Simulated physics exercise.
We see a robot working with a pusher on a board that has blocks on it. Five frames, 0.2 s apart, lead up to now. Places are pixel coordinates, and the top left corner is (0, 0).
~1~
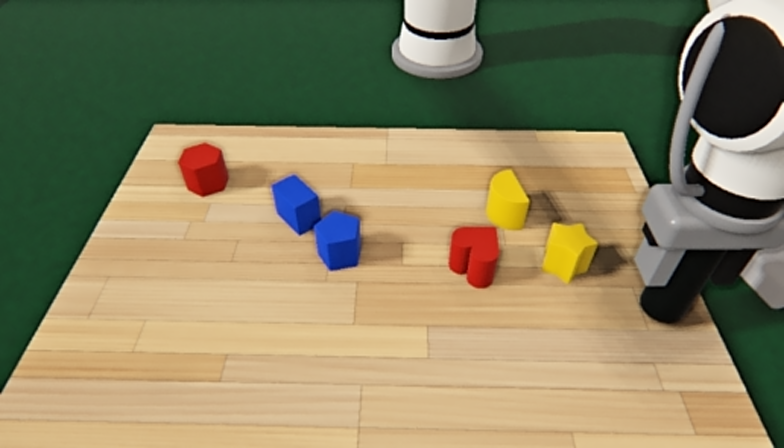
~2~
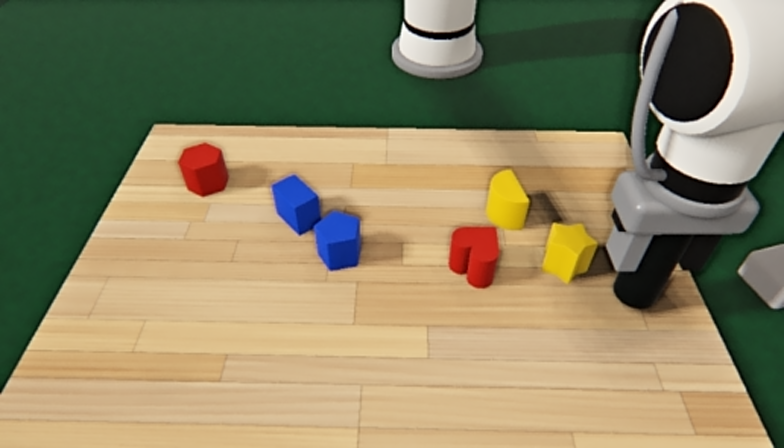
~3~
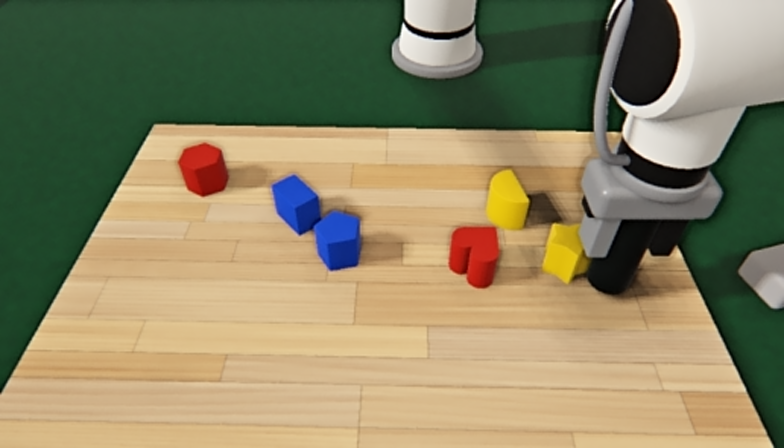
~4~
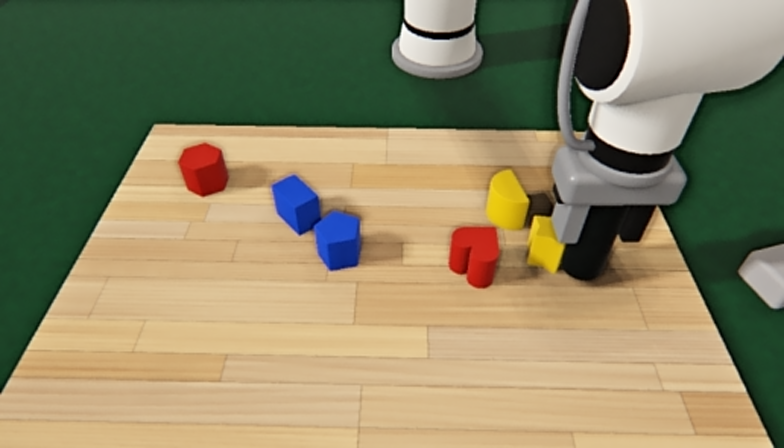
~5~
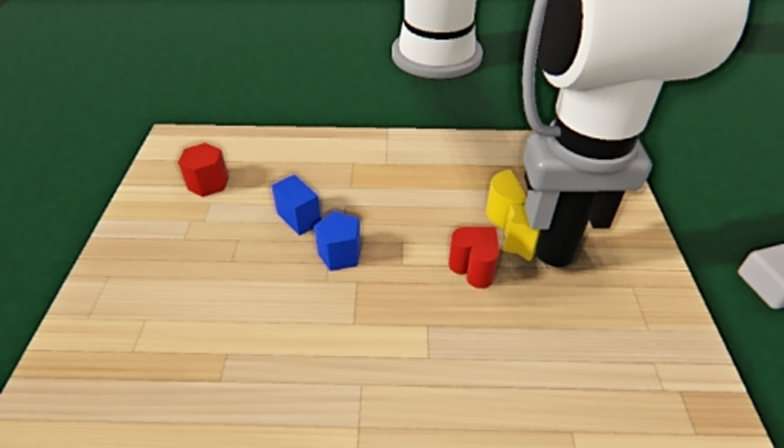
On a wooden board over a green surface, red, blue and yellow blocks sit scattered while a robot arm holds a black pusher at the right edge. The arm moves left to the yellow star-shaped block, then pushes it left, up close to the yellow D-shaped block and the red heart.
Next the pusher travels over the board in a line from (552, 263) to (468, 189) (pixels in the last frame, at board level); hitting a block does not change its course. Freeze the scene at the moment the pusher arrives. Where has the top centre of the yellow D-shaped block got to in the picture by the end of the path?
So, by the moment the path ends, you'll find the top centre of the yellow D-shaped block at (431, 127).
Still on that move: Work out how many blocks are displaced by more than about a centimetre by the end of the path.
By the end of the path, two blocks have moved more than about a centimetre.
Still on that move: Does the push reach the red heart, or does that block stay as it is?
Left in place.
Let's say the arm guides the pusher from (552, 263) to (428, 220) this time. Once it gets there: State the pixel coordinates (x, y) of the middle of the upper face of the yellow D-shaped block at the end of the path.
Pixel (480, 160).
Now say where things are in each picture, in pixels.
Lower end of the pusher at (661, 308), tops of blocks, red heart at (478, 241), yellow D-shaped block at (509, 186), yellow star-shaped block at (573, 237), in the first picture.
Pusher at (633, 294), blocks as before, in the second picture.
Pusher at (607, 280), blocks as before, in the third picture.
Pusher at (580, 267), yellow star-shaped block partly hidden, in the fourth picture.
Pusher at (555, 254), red heart at (478, 241), yellow D-shaped block at (509, 186), yellow star-shaped block partly hidden, in the fifth picture.
On the path given first. One third of the way, pusher at (524, 227); yellow D-shaped block at (481, 166); yellow star-shaped block at (500, 190).
Two thirds of the way, pusher at (495, 202); yellow D-shaped block at (455, 145); yellow star-shaped block at (472, 167).
At the end, pusher at (469, 181); red heart not moved; yellow D-shaped block at (431, 127); yellow star-shaped block at (447, 147).
